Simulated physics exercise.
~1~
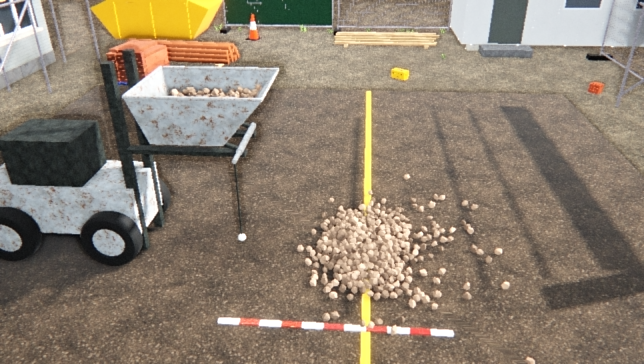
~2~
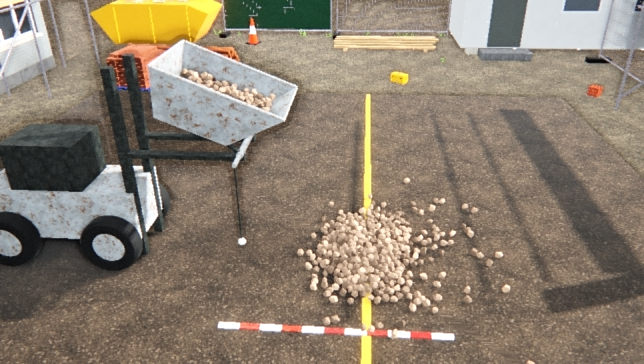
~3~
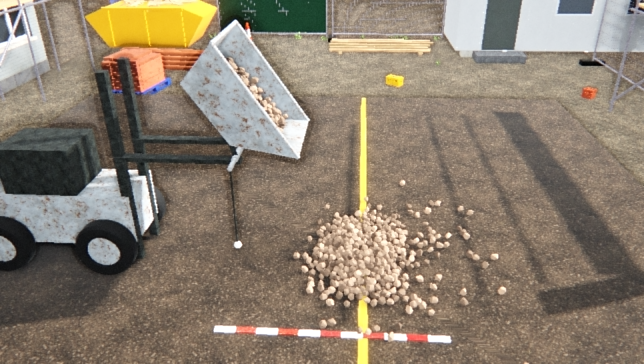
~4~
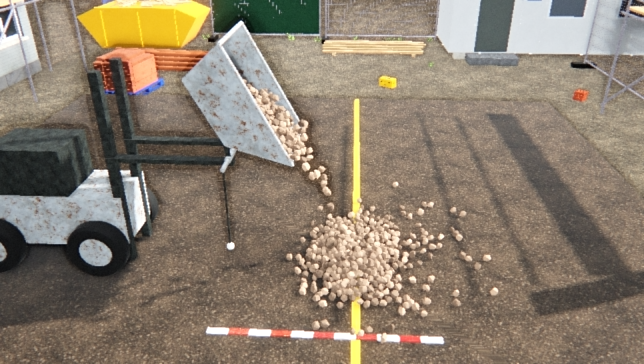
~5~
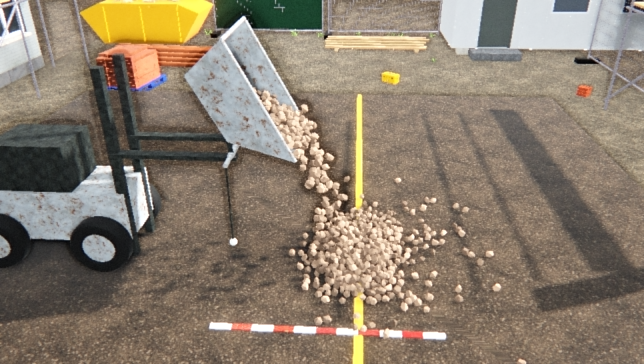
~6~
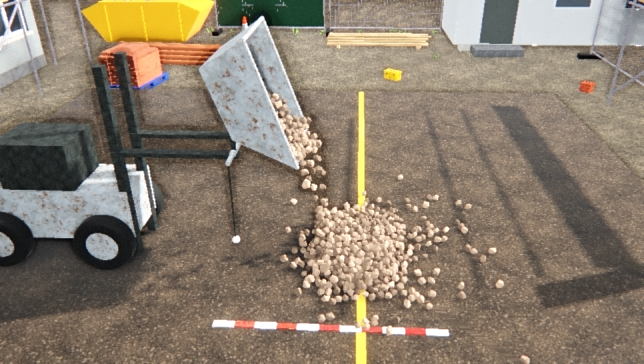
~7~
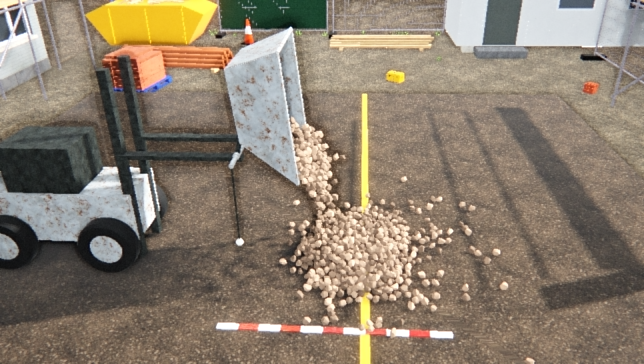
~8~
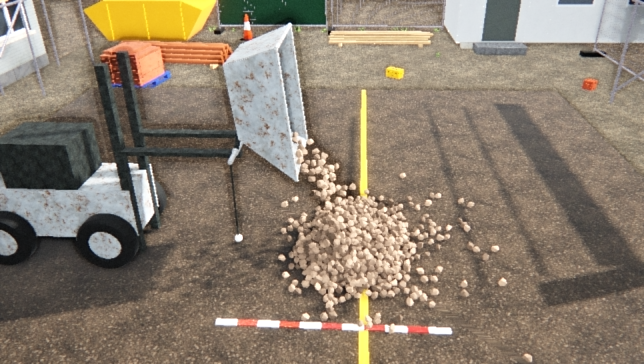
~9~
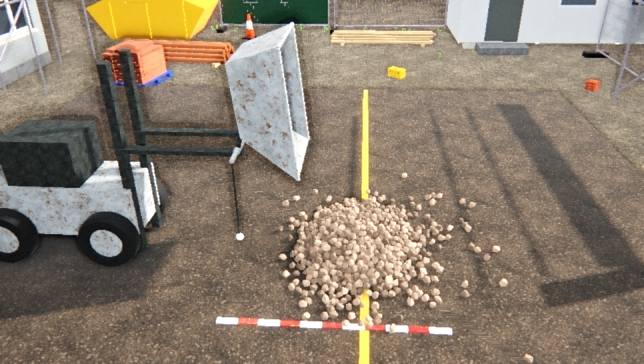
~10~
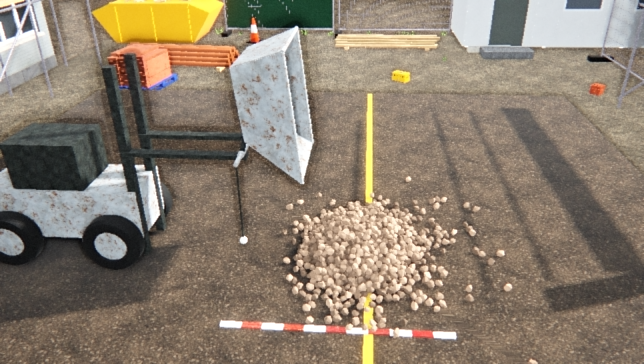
The footage shows a fork truck tipping its skip of pale round stones beside an earlier heap on a yellow ground line; after a pause it tips further, and the stones pour out until the skip is empty and the enlarged pile lies across the line.
